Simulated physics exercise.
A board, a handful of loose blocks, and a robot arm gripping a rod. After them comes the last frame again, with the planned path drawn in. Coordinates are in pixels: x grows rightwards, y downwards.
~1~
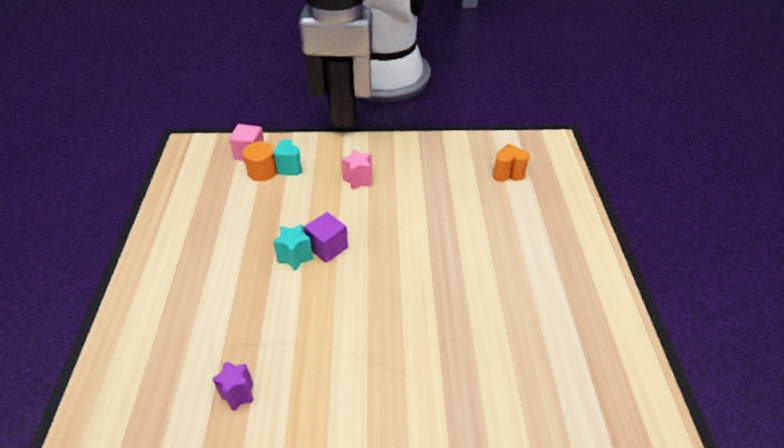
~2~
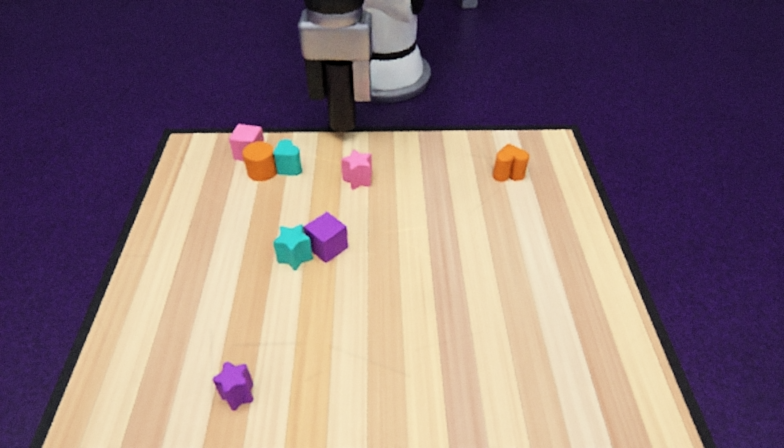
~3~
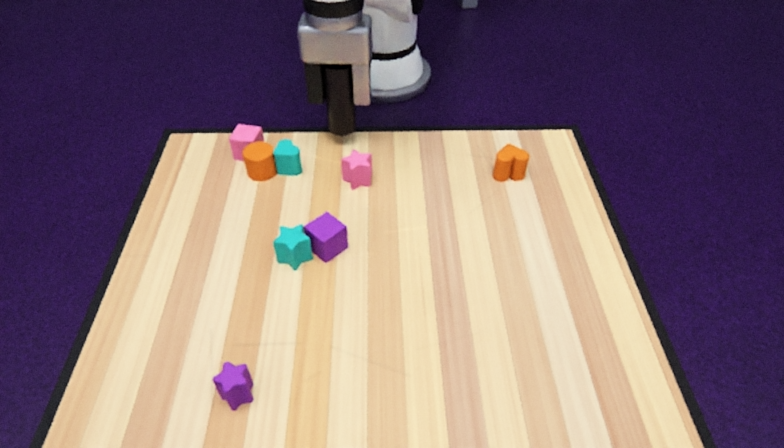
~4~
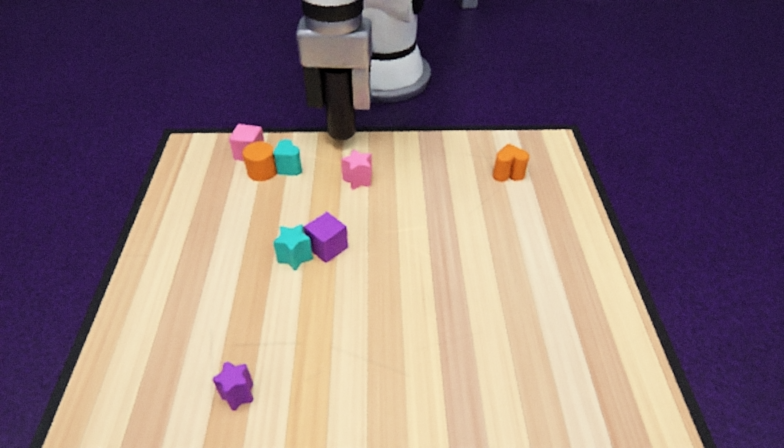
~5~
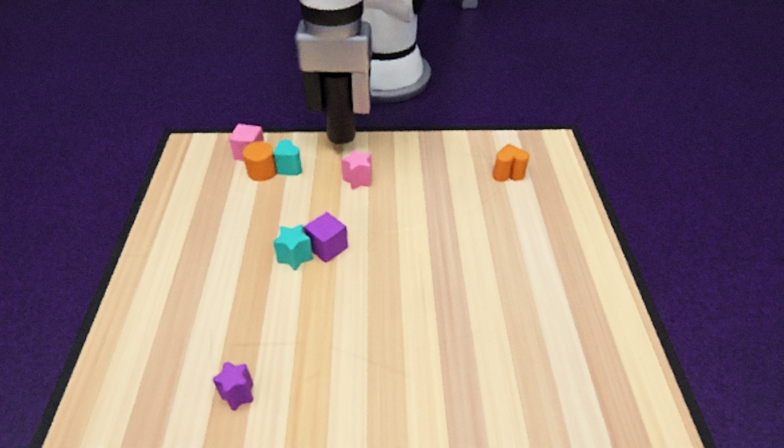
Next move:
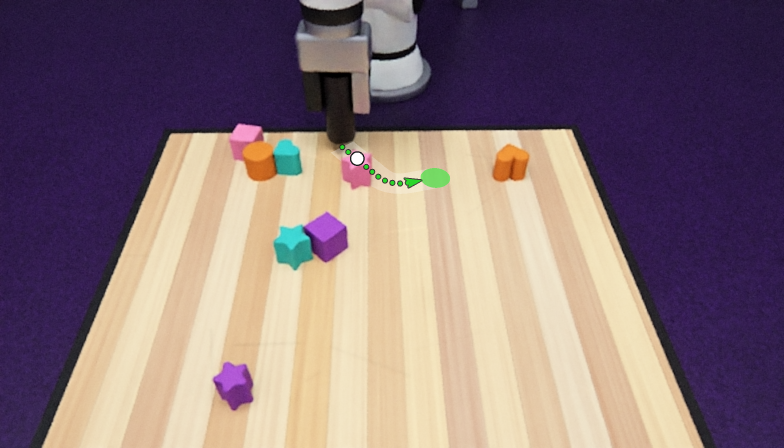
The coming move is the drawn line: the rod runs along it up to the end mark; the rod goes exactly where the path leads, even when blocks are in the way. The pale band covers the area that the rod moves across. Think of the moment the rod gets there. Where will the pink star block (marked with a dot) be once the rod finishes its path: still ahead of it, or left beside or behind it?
The rod moves past it.
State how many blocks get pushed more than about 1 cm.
The count will be 1.
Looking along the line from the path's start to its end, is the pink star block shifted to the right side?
Short answer: Yes.
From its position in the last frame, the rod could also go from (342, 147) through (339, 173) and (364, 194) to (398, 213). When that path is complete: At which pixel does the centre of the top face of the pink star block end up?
The middle of its upper face should be somewhere near (426, 188).
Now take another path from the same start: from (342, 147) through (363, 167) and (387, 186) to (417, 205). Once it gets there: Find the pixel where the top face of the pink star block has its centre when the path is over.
I'd say the pink star block ends with its top centre at (369, 180).
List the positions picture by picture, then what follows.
Lower end of the rod at (343, 120), tops of blocks, turquoise heart at (286, 148), pink star block at (357, 159), in the first picture.
Rod at (343, 124), blocks as before, in the second picture.
Rod at (342, 128), blocks as before, in the third picture.
Rod at (342, 132), blocks as before, in the fourth picture.
Rod at (341, 136), turquoise heart at (286, 148), pink star block at (357, 159), in the fifth picture.
The drawn path runs from (342, 147) through (366, 167) and (396, 183) to (435, 178); the dot is on the pink star block.
On the path given first. One third of the way, rod at (366, 156); pink star block at (357, 162).
Two thirds of the way, rod at (397, 172); pink star block at (360, 169), turned 35° clockwise.
At the end, rod at (436, 167); turquoise heart not moved; pink star block at (360, 169), turned 35° clockwise.
